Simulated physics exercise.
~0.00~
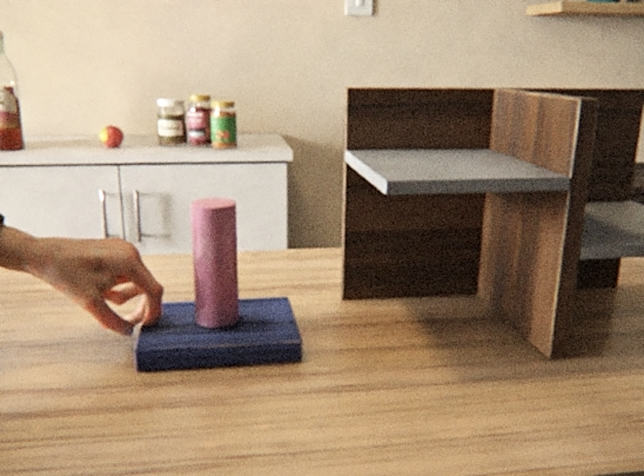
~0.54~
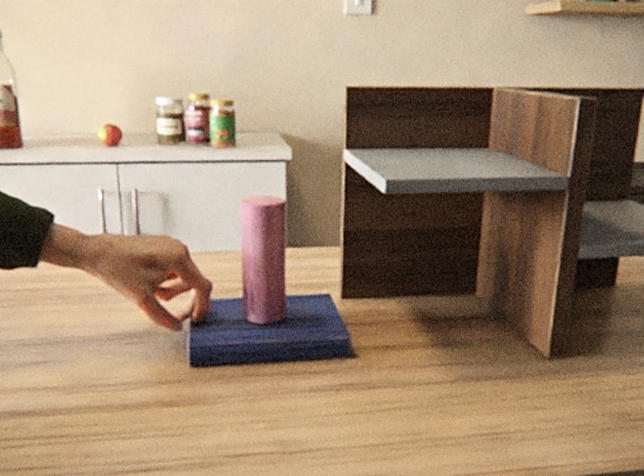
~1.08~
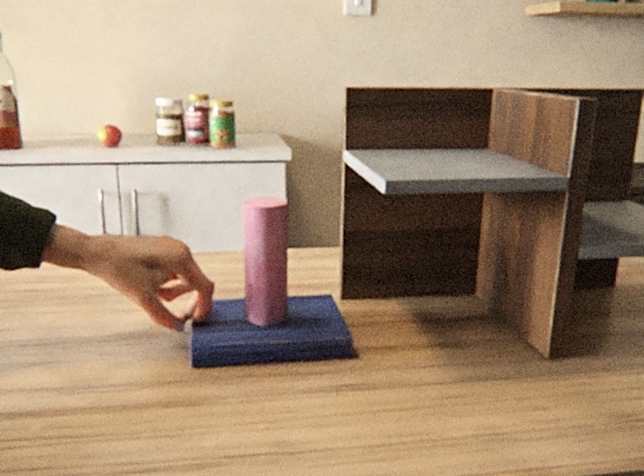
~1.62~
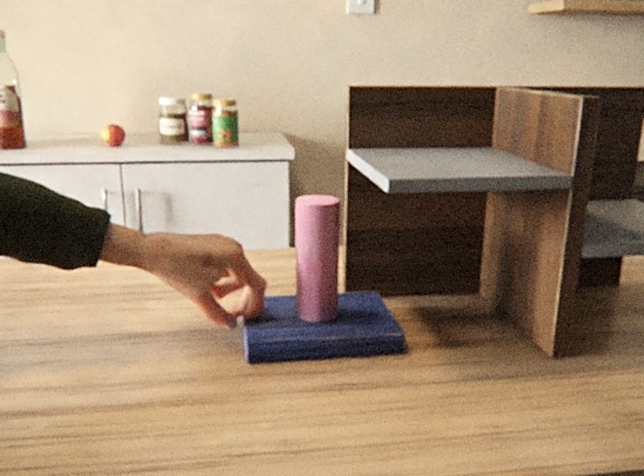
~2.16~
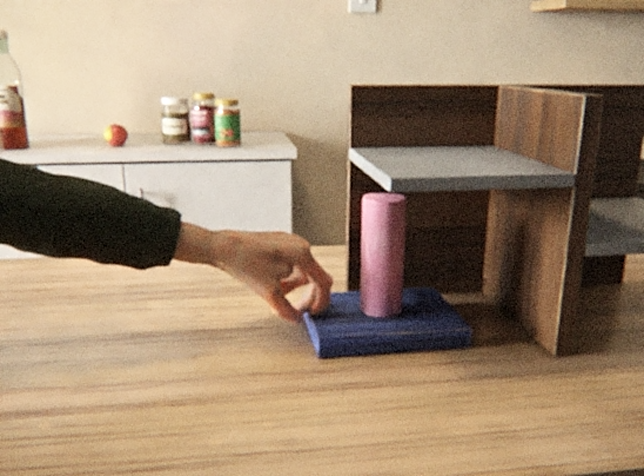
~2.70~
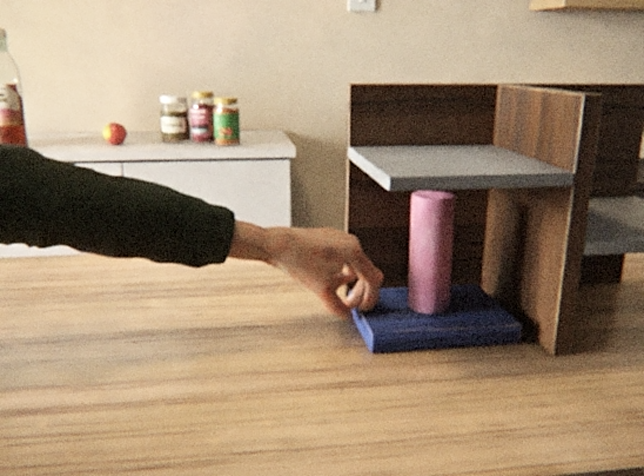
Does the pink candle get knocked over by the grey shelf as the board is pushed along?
No, the pink candle goes in under the grey shelf untouched and stays standing on the blue board.
